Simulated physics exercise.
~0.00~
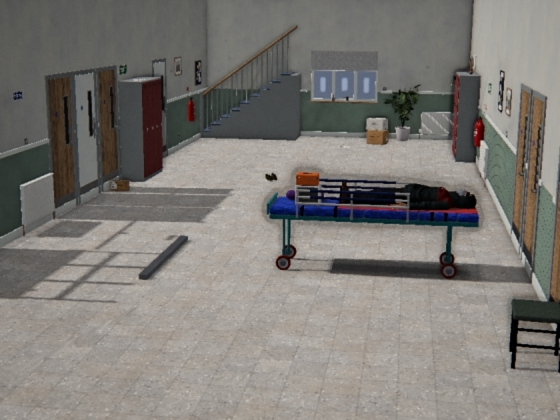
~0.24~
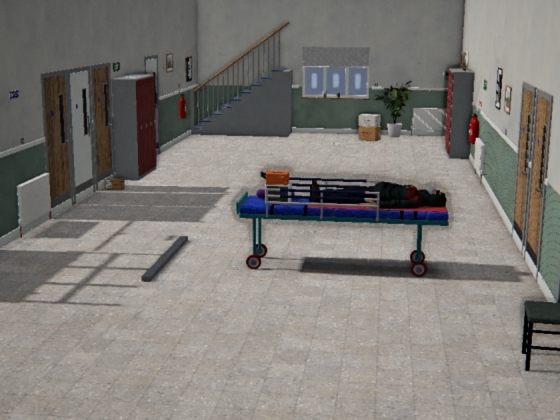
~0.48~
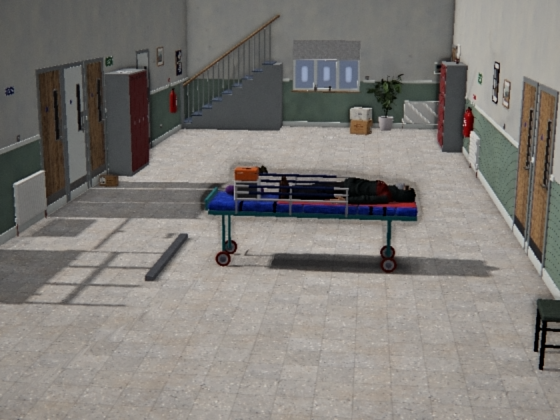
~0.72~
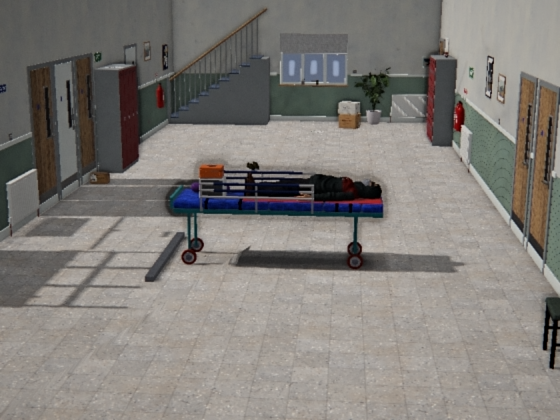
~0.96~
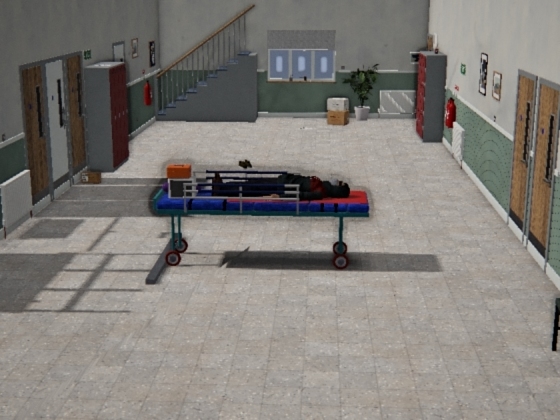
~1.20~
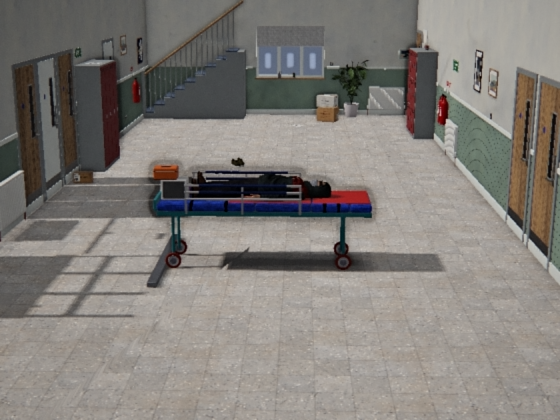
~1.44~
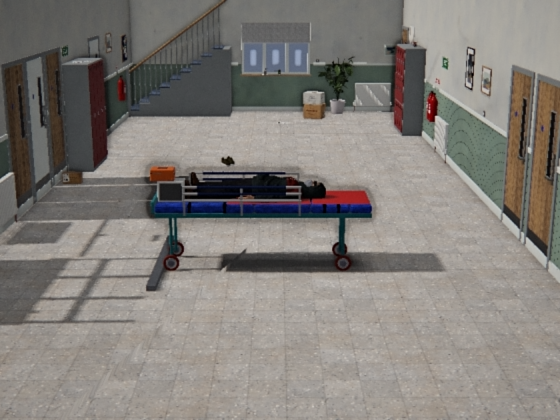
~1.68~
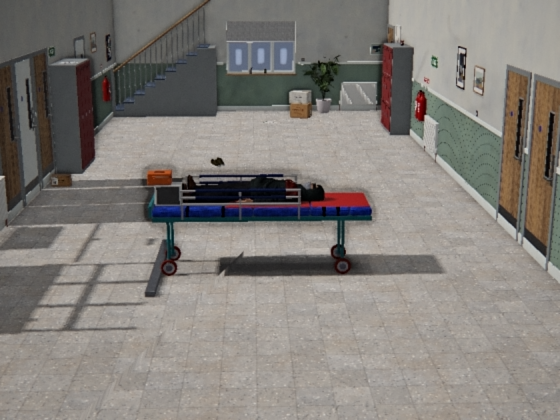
A trolley carrying a person lying flat rolled left across a hospital-like hallway and stopped abruptly beside a low bar on the floor, while the person slid a little farther left along it before settling, still aboard with the orange case.
